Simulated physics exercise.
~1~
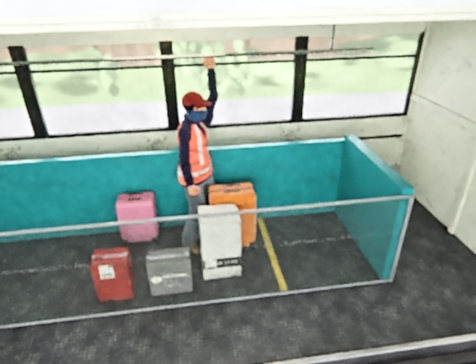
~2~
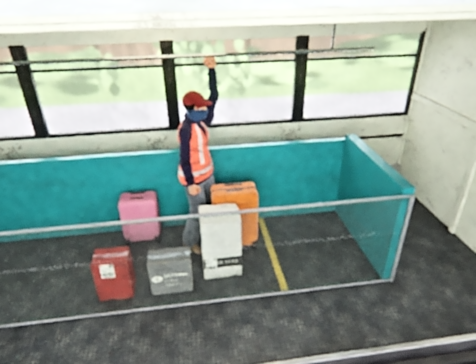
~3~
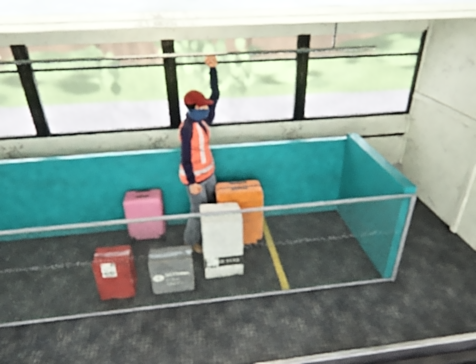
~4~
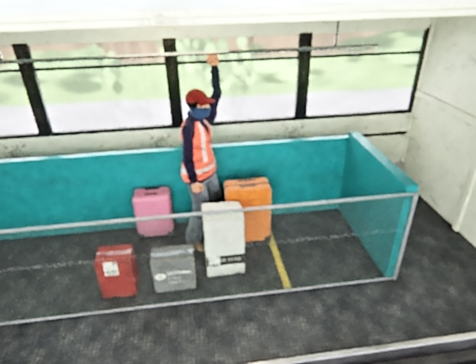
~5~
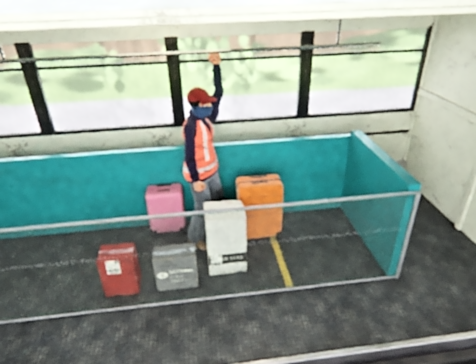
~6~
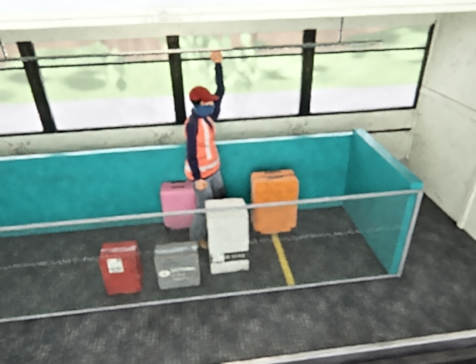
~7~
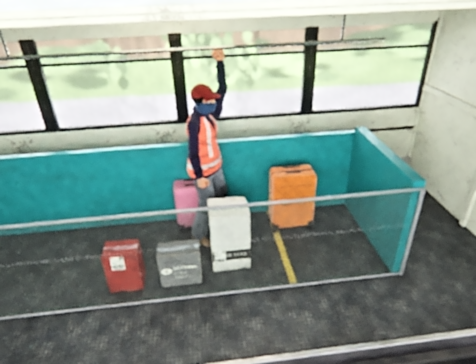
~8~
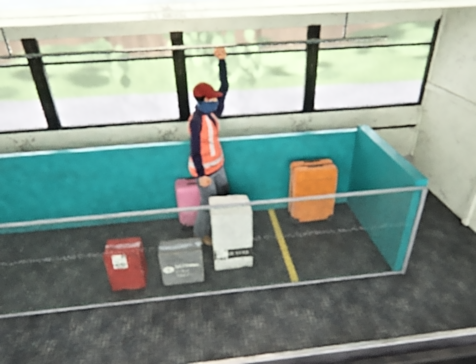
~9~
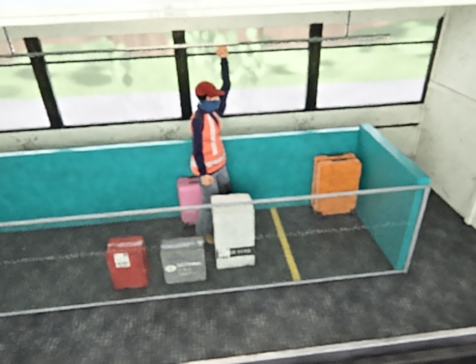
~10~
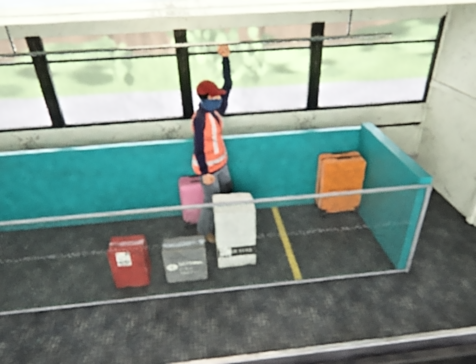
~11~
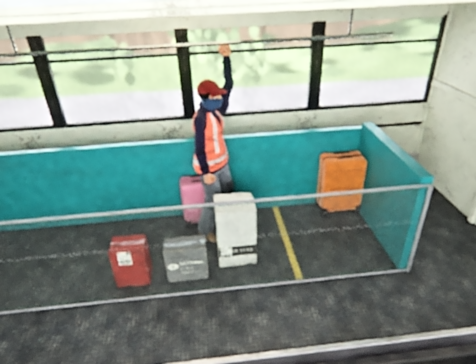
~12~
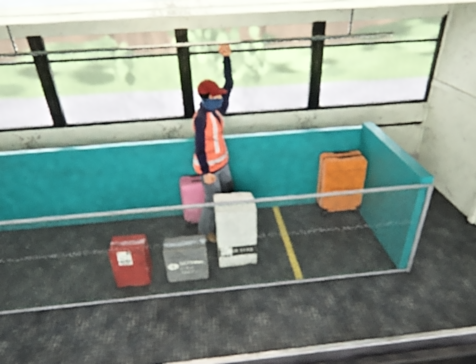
The clip shows a worker in an orange vest holding an overhead rail among suitcases in a teal-walled bay. The orange case rolls right across the yellow line and stops near the end wall, while the pink case shifts slightly right behind the worker, halting short of the line.
